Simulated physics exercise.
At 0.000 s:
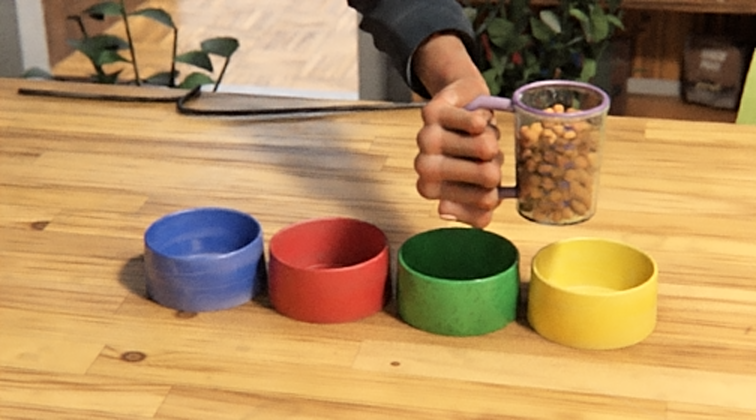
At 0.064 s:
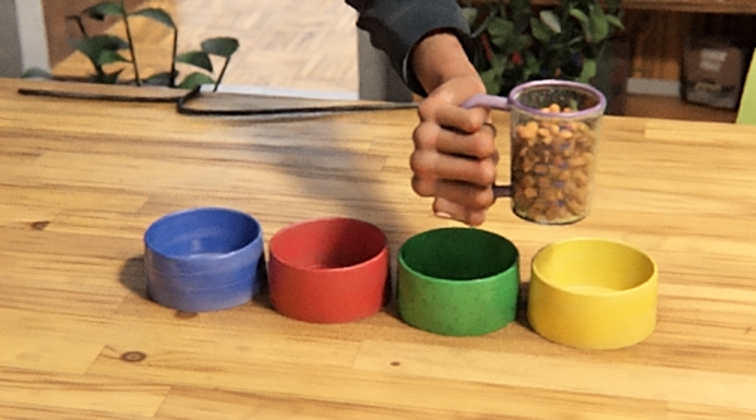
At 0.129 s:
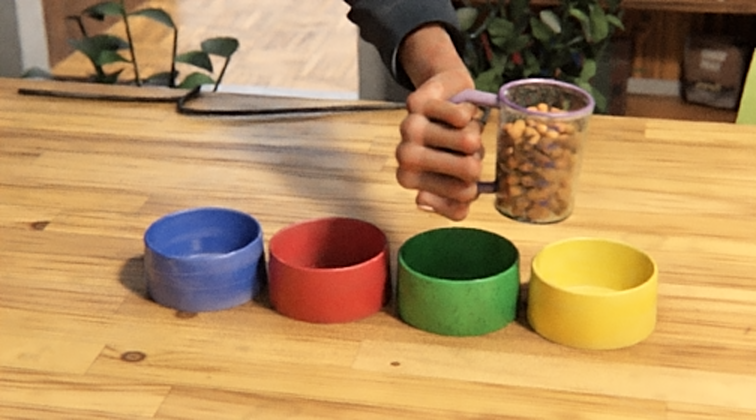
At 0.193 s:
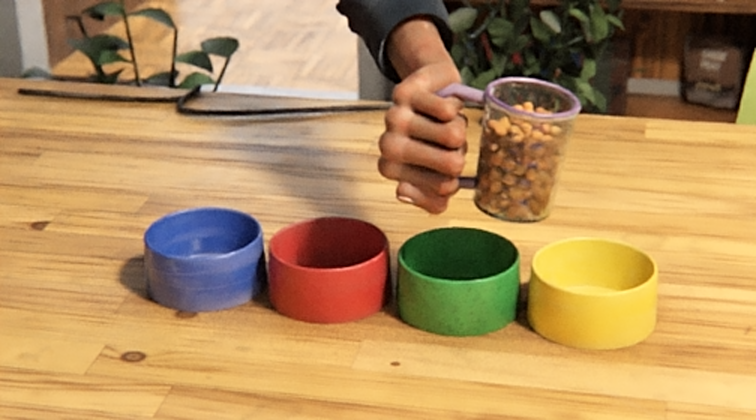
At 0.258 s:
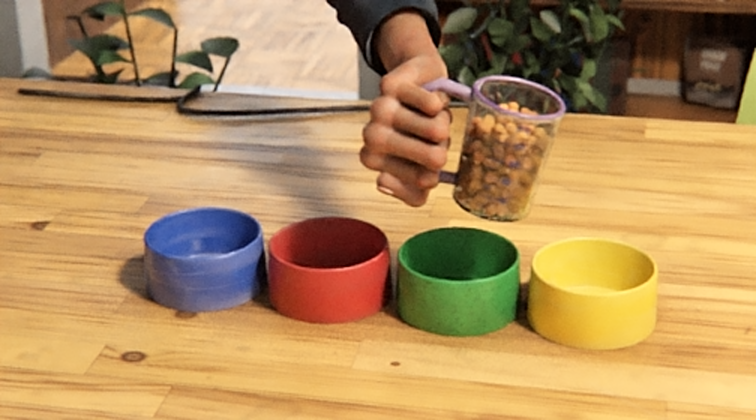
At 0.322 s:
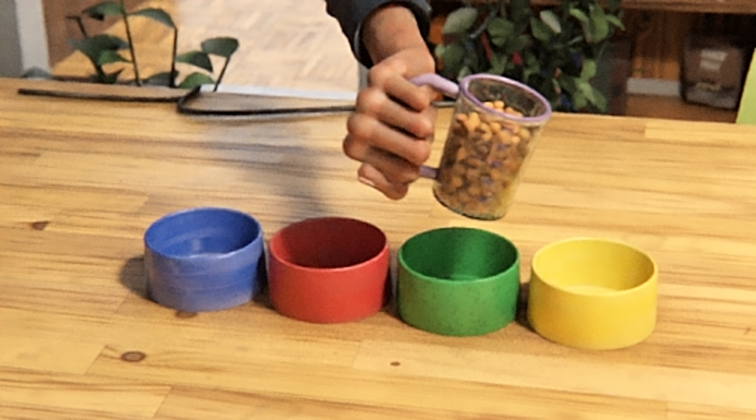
A hand holding a clear cup with a purple rim and handle, filled with small round tan pieces, moves steadily left above a wooden table, seen from slightly above by a still camera. Below sit four empty dishes in a row, blue, red, green and yellow from left to right, with leafy plants behind. The cup starts upright above the gap between green and yellow, then gradually leans rightward as it shifts over the green dish.
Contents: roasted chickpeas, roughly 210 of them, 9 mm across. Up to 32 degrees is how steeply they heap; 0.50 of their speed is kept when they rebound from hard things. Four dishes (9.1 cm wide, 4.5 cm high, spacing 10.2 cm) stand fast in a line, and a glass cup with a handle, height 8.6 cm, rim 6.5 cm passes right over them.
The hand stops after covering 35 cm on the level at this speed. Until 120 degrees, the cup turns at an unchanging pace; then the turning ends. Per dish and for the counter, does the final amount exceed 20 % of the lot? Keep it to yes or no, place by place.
Place by place: Red dish no, blue dish yes, green dish no, yellow dish no, counter no.
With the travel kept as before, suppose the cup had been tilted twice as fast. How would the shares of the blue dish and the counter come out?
The blue dish would get 0 and the counter 10.
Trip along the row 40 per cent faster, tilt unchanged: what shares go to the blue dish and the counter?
Shares: Blue 100, counter 0.
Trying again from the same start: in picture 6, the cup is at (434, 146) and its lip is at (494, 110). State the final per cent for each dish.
Red 0, blue 100, green 0, yellow 0.
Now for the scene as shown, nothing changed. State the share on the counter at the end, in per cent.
0 %.
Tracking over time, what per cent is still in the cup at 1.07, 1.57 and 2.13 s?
Series: 100 / 100 / 20 per cent.
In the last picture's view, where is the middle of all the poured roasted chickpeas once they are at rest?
Somewhere around (204, 258) in the final frame.
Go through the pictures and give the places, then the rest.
The first frame shows cup at (558, 154), tilt 0 degrees, lip at (606, 102), moved 0.0 cm; middle of the pieces at (555, 165); yellow dish at (594, 265); green dish at (459, 254); red dish at (329, 243); blue dish at (203, 233).
The second frame shows cup at (553, 154), tilt 1 degrees, lip at (603, 102), moved 0.3 cm; middle of the pieces at (550, 164).
The third frame shows cup at (539, 153), tilt 4 degrees, lip at (591, 104), moved 1.4 cm; middle of the pieces at (535, 163).
The fourth frame shows cup at (522, 152), tilt 9 degrees, lip at (577, 107), moved 2.6 cm; middle of the pieces at (517, 162).
The fifth frame shows cup at (505, 151), tilt 13 degrees, lip at (563, 110), moved 3.9 cm; middle of the pieces at (499, 160).
The sixth frame shows cup at (487, 149), tilt 17 degrees, lip at (548, 113), moved 5.2 cm; middle of the pieces at (481, 158); yellow dish at (594, 265); green dish at (459, 254); red dish at (329, 243); blue dish at (203, 233). The cup turns about 65 degrees a second and travels 20 cm a second.
After 1.07 s, tilt 65 degrees; cup holds 100 %.
After 1.57 s, tilt 97 degrees; cup holds 100 %.
Then, at 2.13 s, tilt 120 degrees; cup holds 20 %, blue 80 %.
In the end, at 2.7 s, red 0 %, blue 100 %, green 0 %, yellow 0 %, counter 0 %.
